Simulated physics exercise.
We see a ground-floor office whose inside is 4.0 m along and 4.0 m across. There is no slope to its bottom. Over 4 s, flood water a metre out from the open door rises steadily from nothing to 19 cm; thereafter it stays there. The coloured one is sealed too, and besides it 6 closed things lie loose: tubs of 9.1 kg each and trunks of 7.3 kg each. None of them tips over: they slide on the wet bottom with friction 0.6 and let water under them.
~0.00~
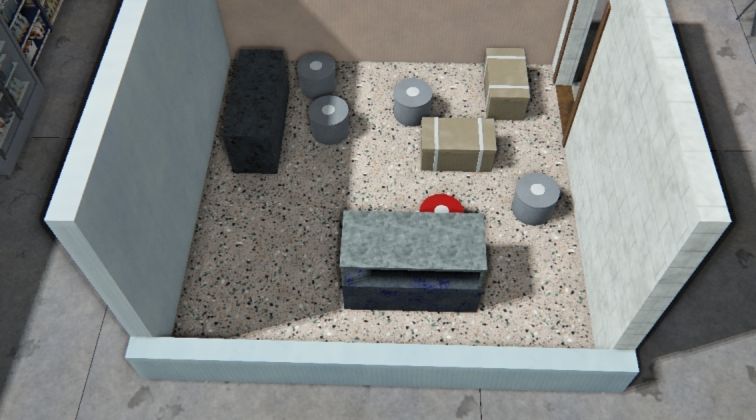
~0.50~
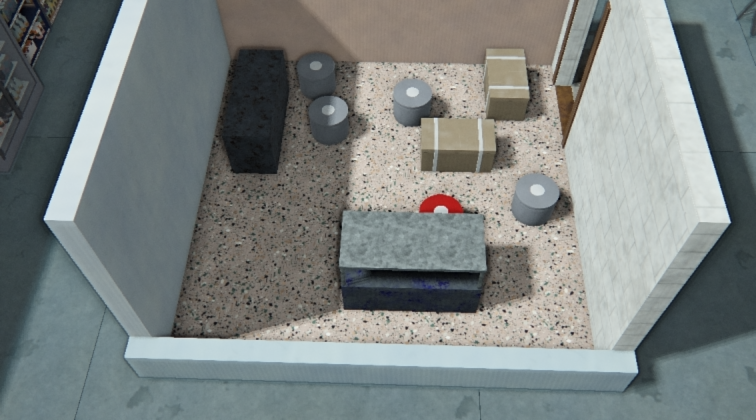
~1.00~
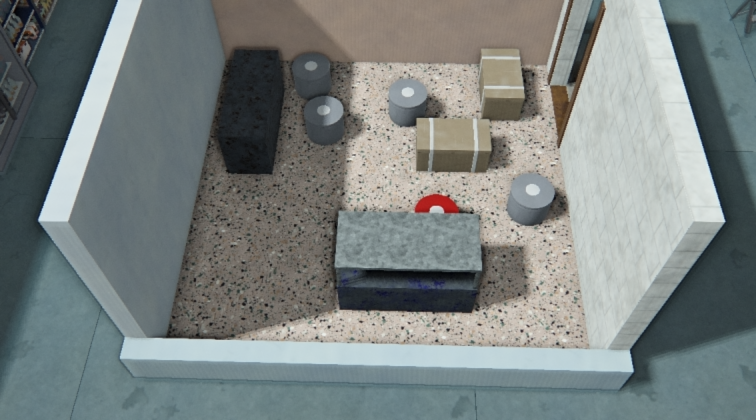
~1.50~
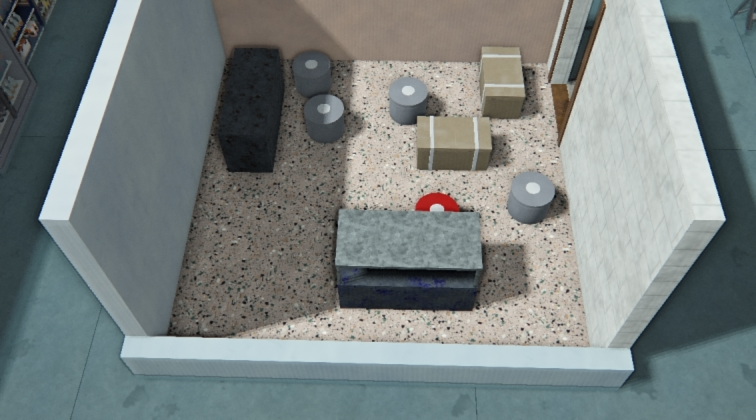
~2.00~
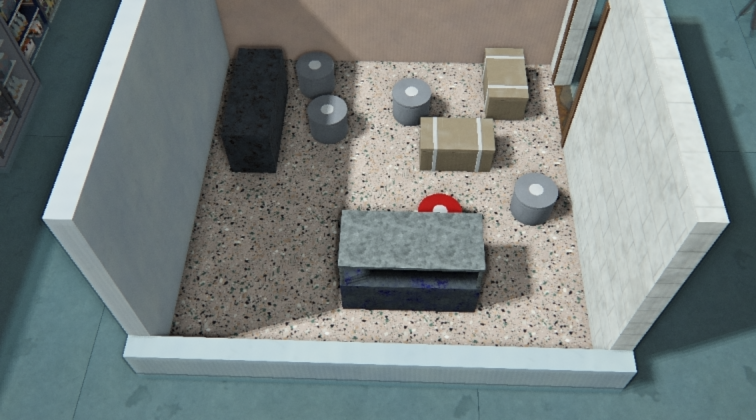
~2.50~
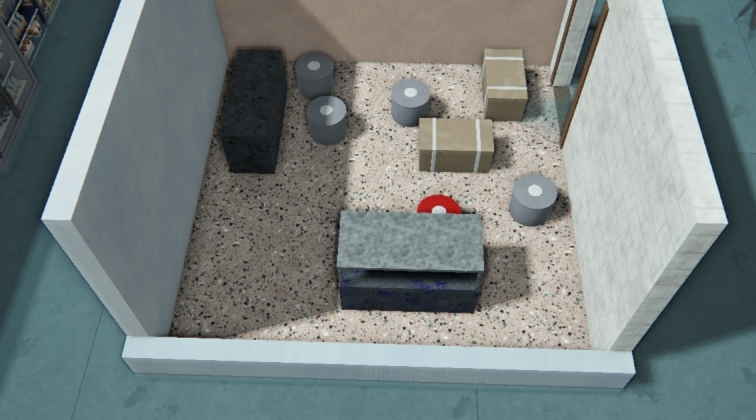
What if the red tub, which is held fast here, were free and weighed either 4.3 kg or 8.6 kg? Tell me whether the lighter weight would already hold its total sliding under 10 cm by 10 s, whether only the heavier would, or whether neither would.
My call: It requires the heavier amount.
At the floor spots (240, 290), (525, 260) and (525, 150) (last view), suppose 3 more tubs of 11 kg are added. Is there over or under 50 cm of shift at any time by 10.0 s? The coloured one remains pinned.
First: Inside the limit; second: Inside the limit; third: Inside the limit.
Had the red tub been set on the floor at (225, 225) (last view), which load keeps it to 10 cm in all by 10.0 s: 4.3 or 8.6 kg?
Result: Both fail.
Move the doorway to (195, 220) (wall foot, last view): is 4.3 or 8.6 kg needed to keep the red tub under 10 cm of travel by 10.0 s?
Lab note: Both masses insufficient.
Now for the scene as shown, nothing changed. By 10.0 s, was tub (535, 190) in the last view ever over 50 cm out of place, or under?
Result: Threshold not reached.
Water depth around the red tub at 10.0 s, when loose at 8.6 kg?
About 4 cm.
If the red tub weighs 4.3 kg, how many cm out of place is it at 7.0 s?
Around 10 centimetres out of place.
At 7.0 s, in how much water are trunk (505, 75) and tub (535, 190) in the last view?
About 9 and 1 cm.
After 3.5 s the red tub would be 0 cm from its start with 4.3 kg and 0 cm from its start with 8.6 kg; 0 cm of water round it then.
After 4.5 s the red tub would be 0 cm from its start with 4.3 kg and 0 cm from its start with 8.6 kg; 0 cm of water round it then.
After 7.0 s the red tub would be 13 cm from its start with 4.3 kg and 1 cm from its start with 8.6 kg; 3 cm of water round it then.
After 10.0 s the red tub would be 14 cm from its start with 4.3 kg and 1 cm from its start with 8.6 kg; 4 cm of water round it then.
